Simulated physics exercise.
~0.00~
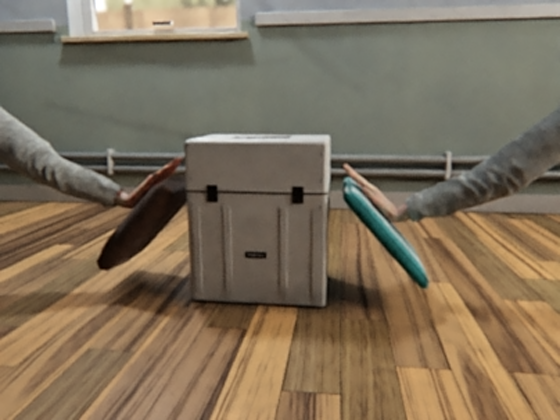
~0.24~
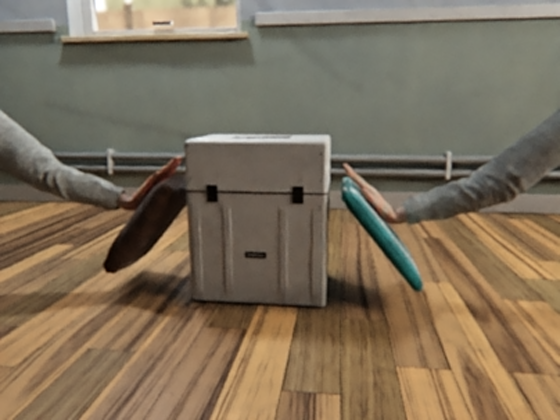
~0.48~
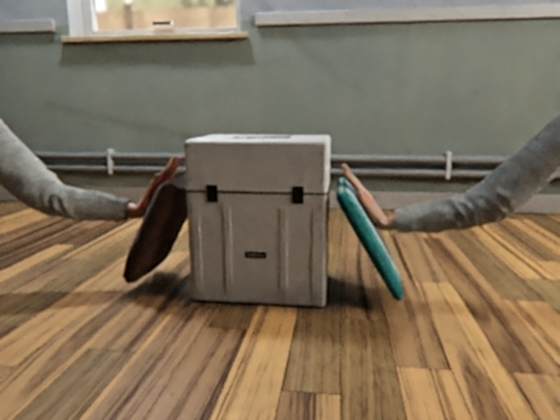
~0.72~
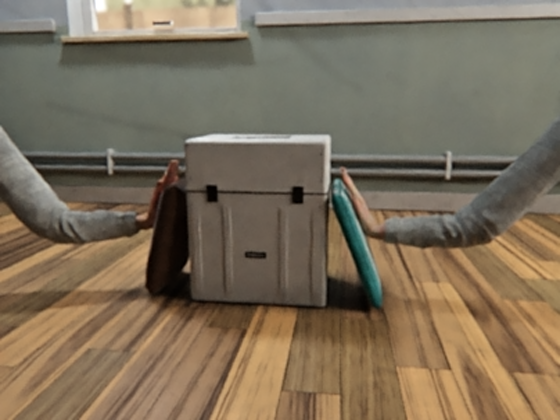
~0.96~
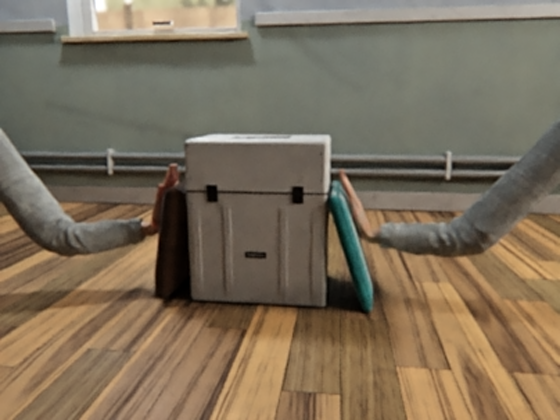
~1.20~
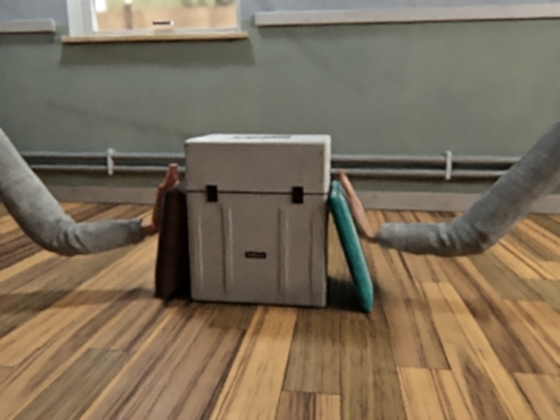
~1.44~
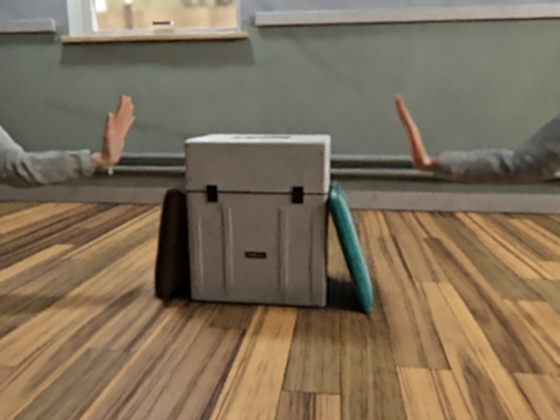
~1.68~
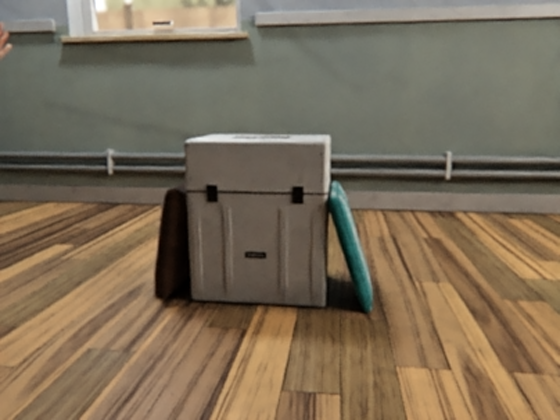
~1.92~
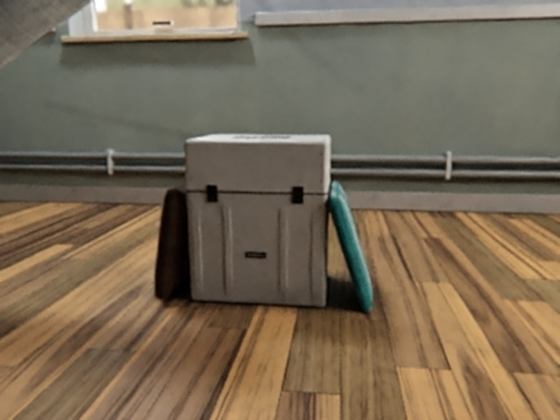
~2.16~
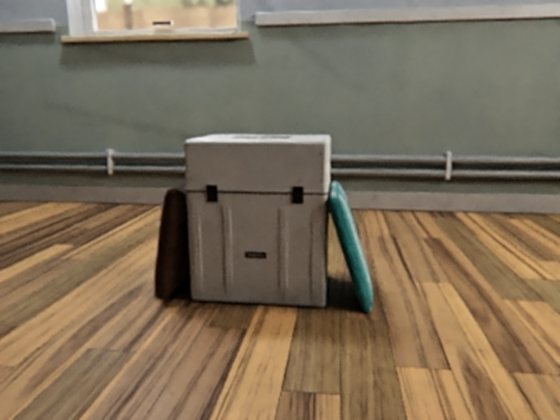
In a room with a bare wooden floor, two hands press a brown soft bag and a turquoise seat pad inward against opposite sides of a white chest, then let go and withdraw, leaving both items leaning against it.
